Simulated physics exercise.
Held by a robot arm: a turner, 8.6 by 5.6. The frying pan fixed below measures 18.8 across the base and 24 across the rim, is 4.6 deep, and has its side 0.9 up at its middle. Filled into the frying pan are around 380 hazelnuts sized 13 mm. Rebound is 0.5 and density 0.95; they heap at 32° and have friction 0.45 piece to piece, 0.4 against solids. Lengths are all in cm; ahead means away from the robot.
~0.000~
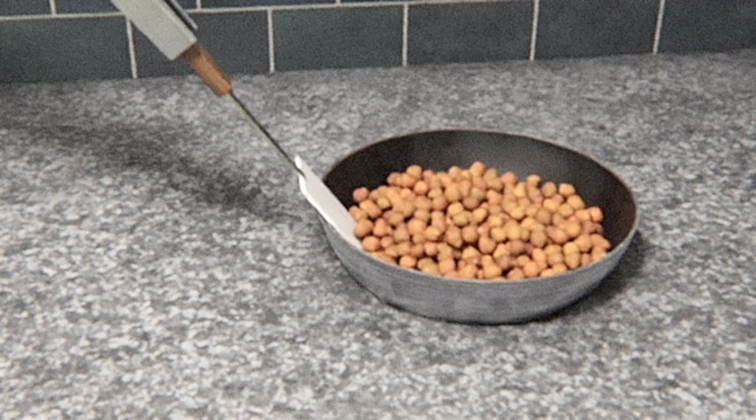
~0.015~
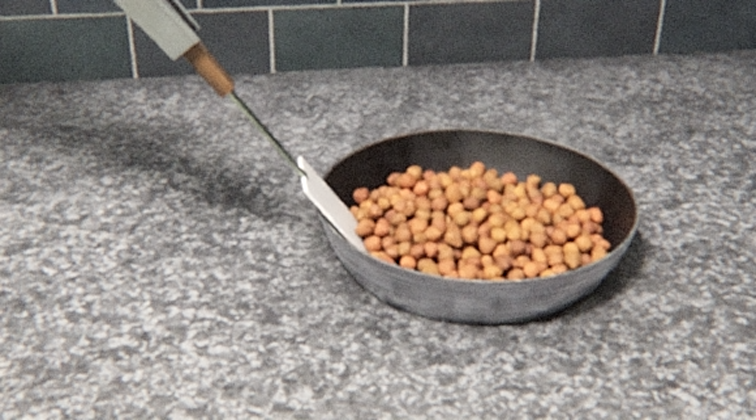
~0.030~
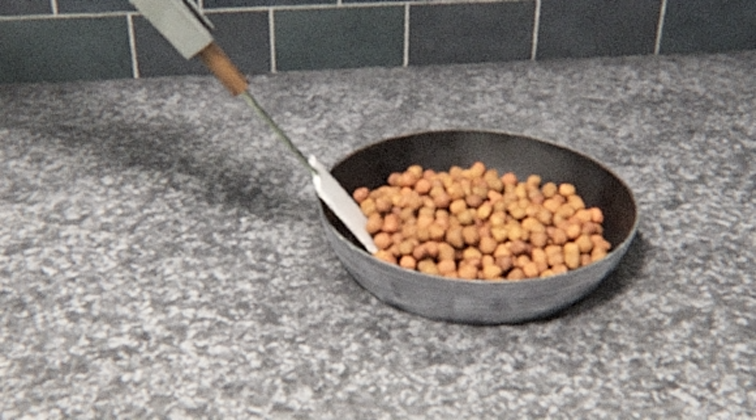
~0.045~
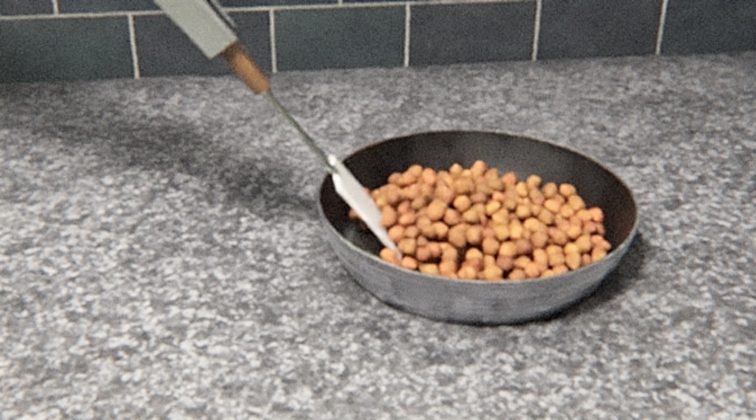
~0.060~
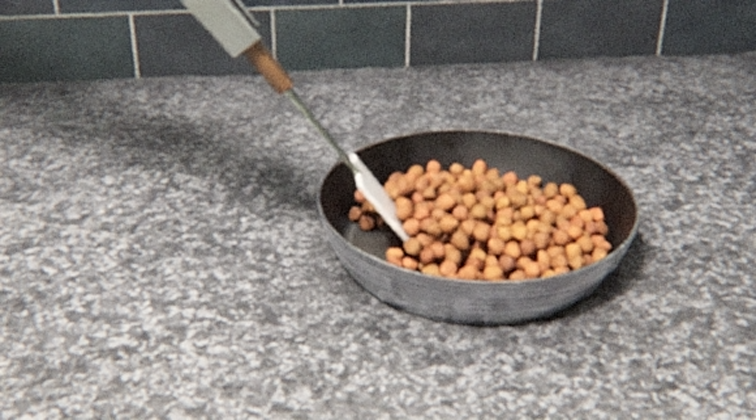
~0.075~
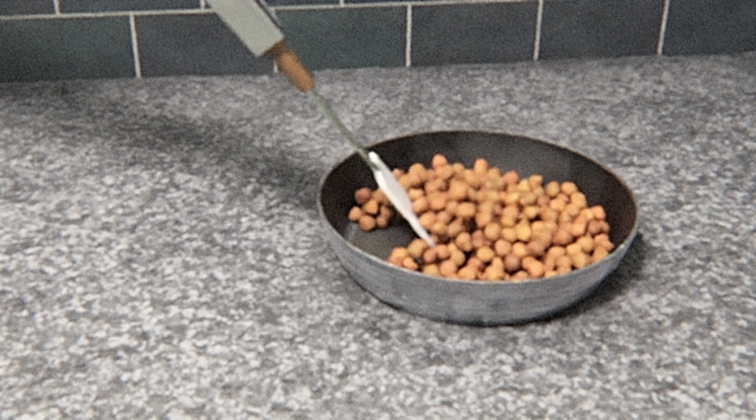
A white-bladed turner with a wooden collar and pale grey-green handle, reaching in from the upper left, starts at the pan's left side and slides right through the hazelnuts, pushing them into a slightly higher heap while a few stay behind it. The dark frying pan of orange-brown nuts sits still right of centre. The unmoving camera looks down on a speckled grey counter before dark blue-grey tiles.
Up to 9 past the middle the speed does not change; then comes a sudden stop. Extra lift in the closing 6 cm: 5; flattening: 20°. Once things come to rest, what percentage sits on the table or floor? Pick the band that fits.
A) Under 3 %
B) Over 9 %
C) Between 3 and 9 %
B, over 9 %.
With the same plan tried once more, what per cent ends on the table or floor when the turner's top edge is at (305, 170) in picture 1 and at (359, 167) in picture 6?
15 %.
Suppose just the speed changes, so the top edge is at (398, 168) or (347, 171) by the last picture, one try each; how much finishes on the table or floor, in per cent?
First try about 20 %, second try about 10 %.
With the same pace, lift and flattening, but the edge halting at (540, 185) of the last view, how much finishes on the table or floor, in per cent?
My guess is roughly 10 percent.
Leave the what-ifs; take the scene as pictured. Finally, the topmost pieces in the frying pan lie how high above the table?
About 4.5 cm above the table.
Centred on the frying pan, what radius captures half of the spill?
I reckon close to 48 centimetres.
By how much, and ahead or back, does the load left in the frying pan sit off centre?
2.5 cm ahead.
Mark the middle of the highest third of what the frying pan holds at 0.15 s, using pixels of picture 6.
Roughly pixel (535, 199).
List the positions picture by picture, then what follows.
Turner top edge at (300, 174), sloping 54°; upper third of the load around (475, 221), from x 355 to 605, top at y 170; 380 in the frying pan, in the first picture.
Turner top edge at (303, 173), sloping 54°; upper third of the load around (472, 223), from x 355 to 605, top at y 170, in the second picture.
Turner top edge at (315, 173), sloping 54°; upper third of the load around (467, 225), from x 355 to 605, top at y 170, in the third picture.
Turner top edge at (335, 172), sloping 54°; upper third of the load around (464, 218), from x 355 to 605, top at y 170, in the fourth picture.
Turner top edge at (356, 170), sloping 54°; upper third of the load around (465, 216), from x 355 to 605, top at y 170, in the fifth picture.
Turner top edge at (377, 169), sloping 54°; upper third of the load around (470, 213), from x 360 to 605, top at y 165; 380 in the frying pan, in the sixth picture.
After 0.11 s, sloping 54°, highest piece 7 above the table; 380 in the frying pan.
After 0.15 s, sloping 47°, highest piece 8 above the table; 380 in the frying pan.
After 0.37 s, sloping 34°, highest piece 5 above the table; 320 in the frying pan, 55 on the table or floor, 5 on the blade or in flight.
After 1.42 s, sloping 34°, highest piece 4 above the table; 320 in the frying pan, 60 on the table or floor.
At rest, 320 in the frying pan, 60 on the table or floor. That is 16 % on the table or floor.
